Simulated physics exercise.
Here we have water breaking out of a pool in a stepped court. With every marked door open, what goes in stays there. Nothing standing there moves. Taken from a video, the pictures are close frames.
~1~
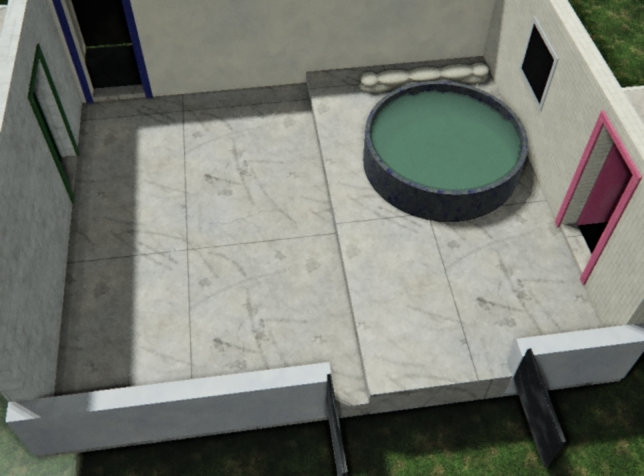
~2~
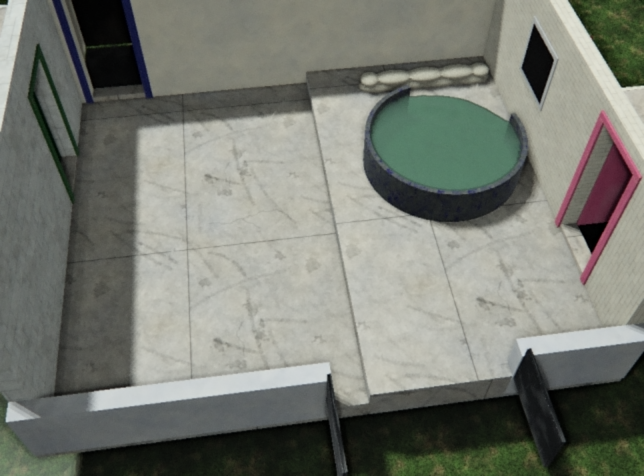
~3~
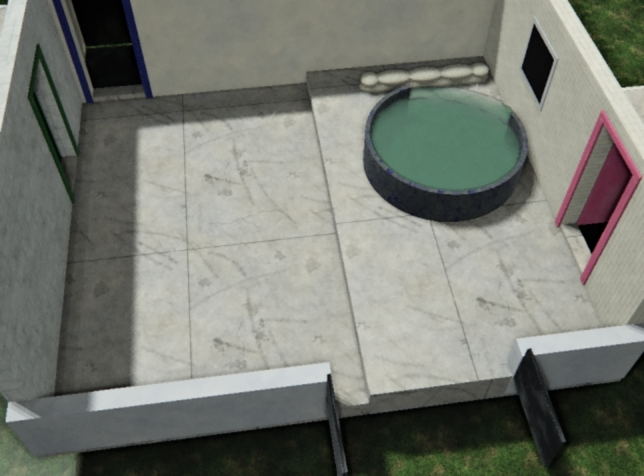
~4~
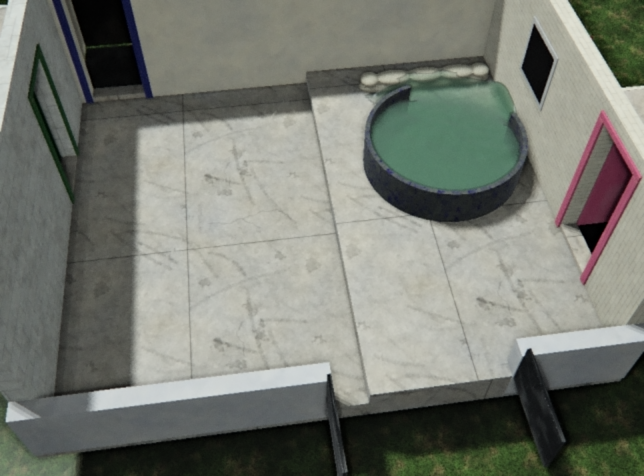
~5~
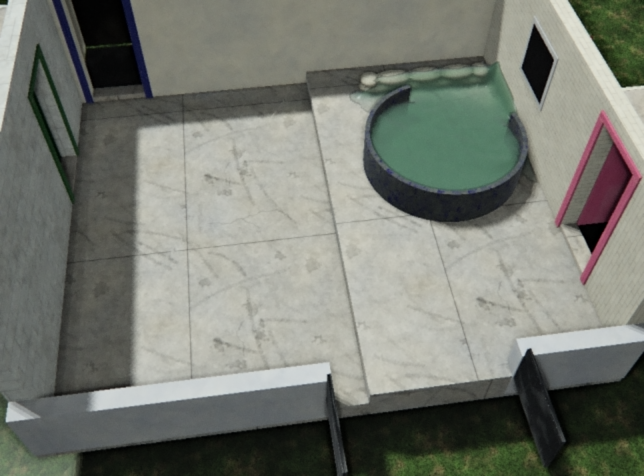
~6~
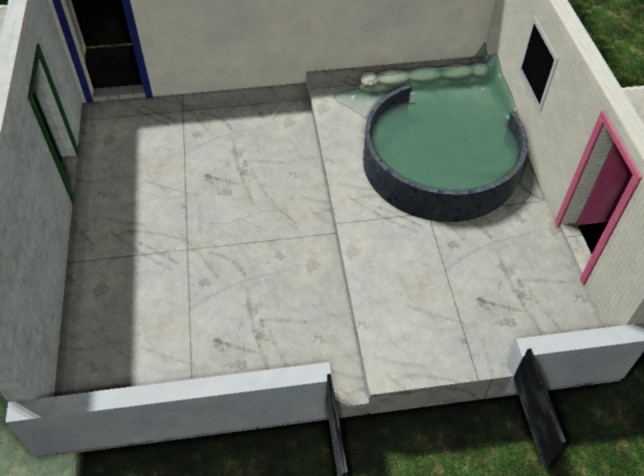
In a stepped court, a round pool opens at its far side and green water pours out.
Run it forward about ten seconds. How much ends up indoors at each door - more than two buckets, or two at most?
Outcome: Green door: Over two buckets. Blue door: Two buckets at most. Pink door: Two buckets at most.
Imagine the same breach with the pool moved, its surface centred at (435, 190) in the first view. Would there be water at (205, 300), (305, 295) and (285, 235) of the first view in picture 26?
I'd say still dry for the first, still dry for the second and still dry for the third.
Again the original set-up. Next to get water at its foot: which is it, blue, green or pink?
Answer: The door marked pink.
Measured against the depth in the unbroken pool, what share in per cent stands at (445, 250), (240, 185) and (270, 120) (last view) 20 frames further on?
In order: 0, 4, 10 %.
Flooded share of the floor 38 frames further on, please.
My guess is around 60 in a hundred.
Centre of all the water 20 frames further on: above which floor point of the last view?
Roughly (400, 147) in the last picture.
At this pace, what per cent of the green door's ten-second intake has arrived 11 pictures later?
Result: 0 % of the ten-second total.
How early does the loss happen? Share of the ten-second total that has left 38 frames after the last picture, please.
Estimated share: Close to 50 %.
A moment on, water covers 15 % of the floor; the green door not reached, the blue door not reached, the pink door wet at the sill, nothing in.
Next, water covers 25 % of the floor; the green door not reached, the blue door not reached, the pink door wet at the sill, nothing in.
Then, water covers 45 % of the floor; the green door not reached, the blue door wet at the sill, nothing in, the pink door wet at the sill, nothing in.
Later, water covers 60 % of the floor; the green door over two buckets in, the blue door wet at the sill, nothing in, the pink door wet at the sill, nothing in.
In the end, water covers 75 % of the floor; the green door over two buckets in, the blue door under two buckets in, the pink door wet at the sill, nothing in.
